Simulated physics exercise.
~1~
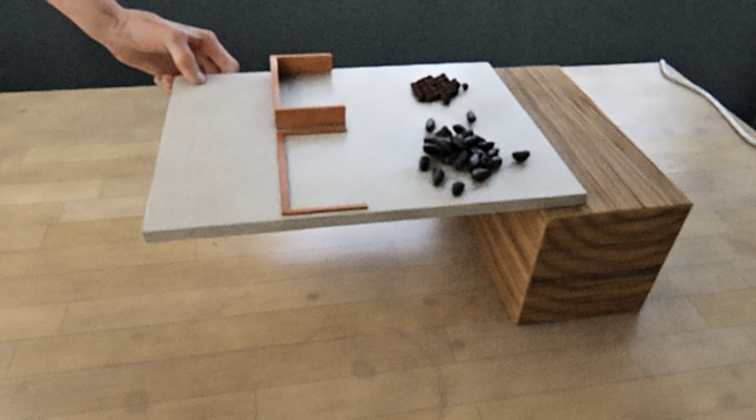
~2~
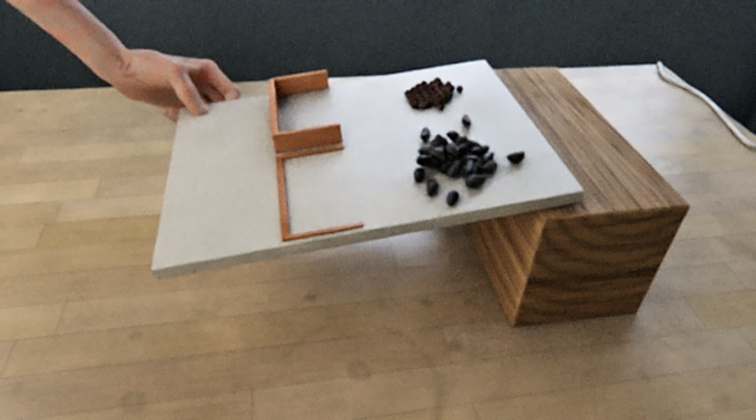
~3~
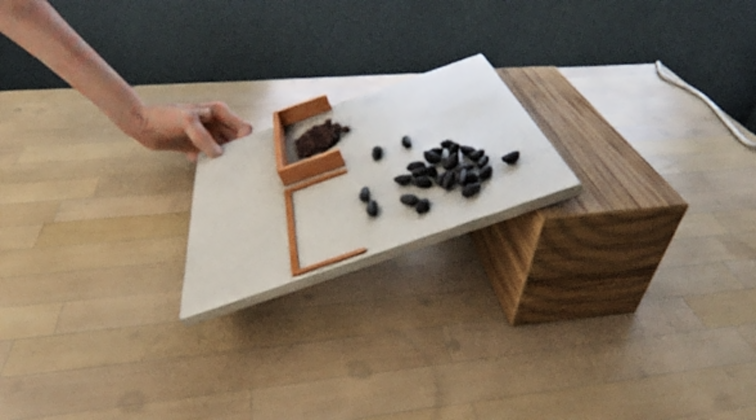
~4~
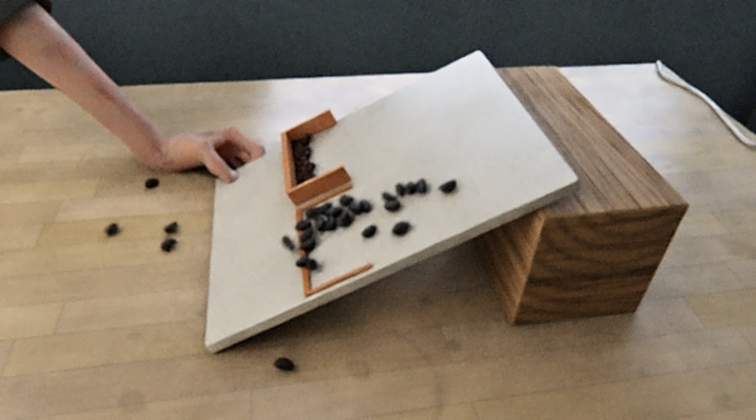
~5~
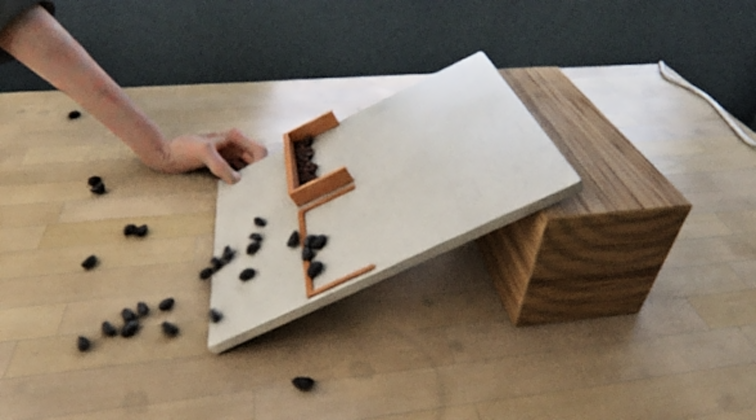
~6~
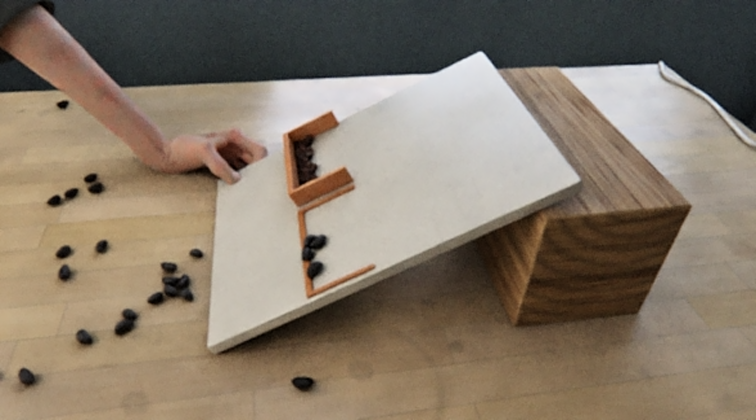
A hand lowered one end of a pale board propped on a wooden block, and two dark piles slid left; the smaller one gathered inside the taller orange bar, while most of the larger one tumbled past its thin strip and scattered across the table.
